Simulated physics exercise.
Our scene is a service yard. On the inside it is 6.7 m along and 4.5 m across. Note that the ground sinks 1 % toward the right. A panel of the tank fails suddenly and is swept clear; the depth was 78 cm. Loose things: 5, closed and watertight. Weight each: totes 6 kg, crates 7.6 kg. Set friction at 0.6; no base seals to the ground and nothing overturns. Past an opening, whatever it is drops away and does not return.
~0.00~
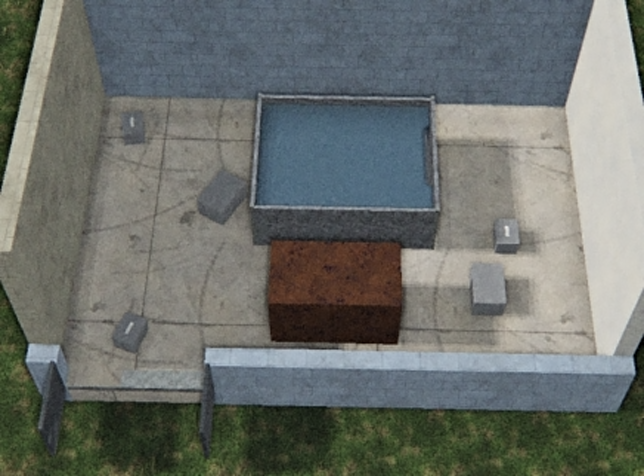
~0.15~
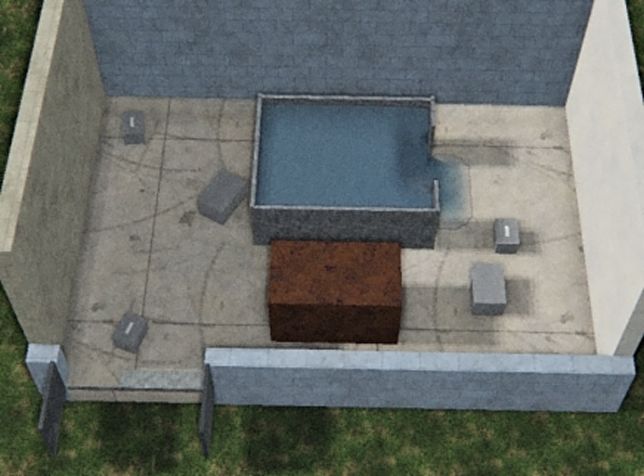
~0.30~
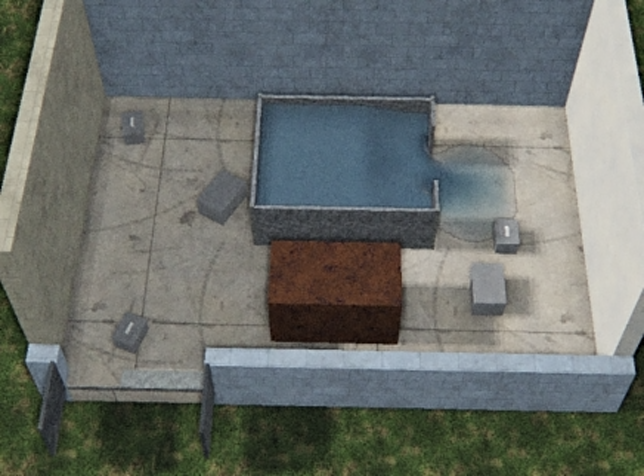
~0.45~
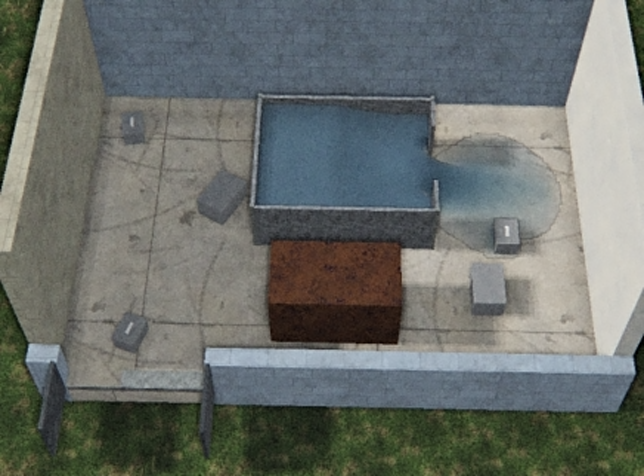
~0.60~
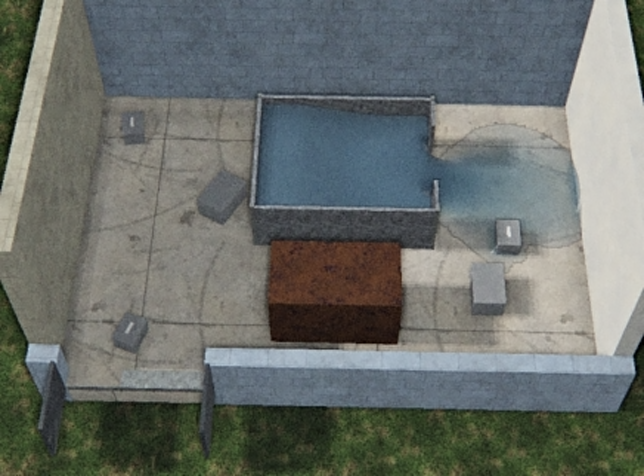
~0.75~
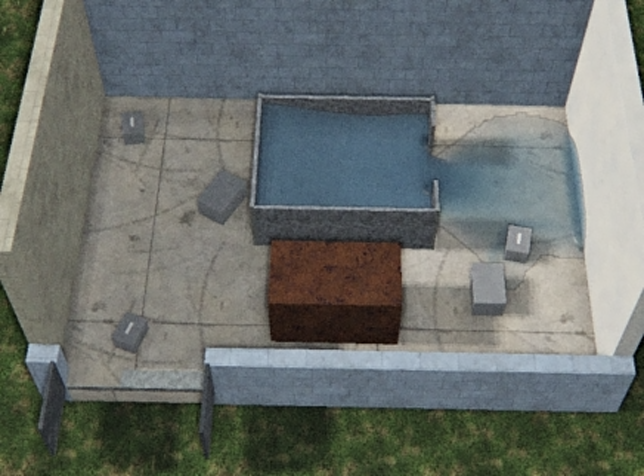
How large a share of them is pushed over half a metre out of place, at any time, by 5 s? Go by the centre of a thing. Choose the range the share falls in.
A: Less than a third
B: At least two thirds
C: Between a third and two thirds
C.
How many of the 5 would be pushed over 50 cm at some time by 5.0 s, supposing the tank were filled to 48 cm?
The answer would then be 1.
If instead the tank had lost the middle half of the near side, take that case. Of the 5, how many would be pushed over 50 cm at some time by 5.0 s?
The count would be 5.
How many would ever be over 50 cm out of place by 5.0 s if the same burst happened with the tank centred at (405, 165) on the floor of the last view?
In that case the number is 2.
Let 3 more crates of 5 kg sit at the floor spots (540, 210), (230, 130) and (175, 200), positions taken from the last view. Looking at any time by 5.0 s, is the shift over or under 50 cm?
In turn: Past it, more, under.
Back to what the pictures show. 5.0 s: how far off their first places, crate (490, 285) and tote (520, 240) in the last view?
Shifts in order: 30 cm; 20 cm.
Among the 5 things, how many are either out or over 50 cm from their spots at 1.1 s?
By that time the total stands at 1.
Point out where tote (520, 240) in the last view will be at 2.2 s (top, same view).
Look about (543, 340).
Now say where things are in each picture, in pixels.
The first frame shows a tote at (507, 231), on the bottom; a crate at (221, 191) rests on the ground; 4.0 m2 under water; 0 of 5 have shifted.
The second frame shows a tote at (507, 231), on the bottom; a crate at (221, 191) rests on the ground; water covers 4.6 m2; 0 of 5 have shifted.
The third frame shows a tote at (507, 231), on the bottom; a crate at (221, 191), on the bottom; water covers 5.5 m2; 0 of 5 have shifted.
The fourth frame shows a tote at (507, 231) rests on the ground; a crate at (221, 191) rests on the ground; water covers 6.6 m2; 0 of 5 have shifted.
The fifth frame shows a tote at (509, 232) rests on the ground; a crate at (221, 191), on the bottom; water covers 7.7 m2; 0 of 5 have shifted.
The sixth frame shows a tote at (519, 239) rests on the ground, 19 cm from its start; a crate at (221, 191) rests on the ground; 8.4 m2 under water; 1 of 5 have shifted.
After 1.1 s 1 of 5 are over 50 cm from their spots; 0 afloat.
After 2.2 s 1 of 5 are over 50 cm from their spots; 1 afloat.
After 3.5 s 1 of 5 are over 50 cm from their spots; 0 afloat.
After 5.0 s 2 of 5 are over 50 cm from their spots, and 3 have been at some point; 3 afloat.
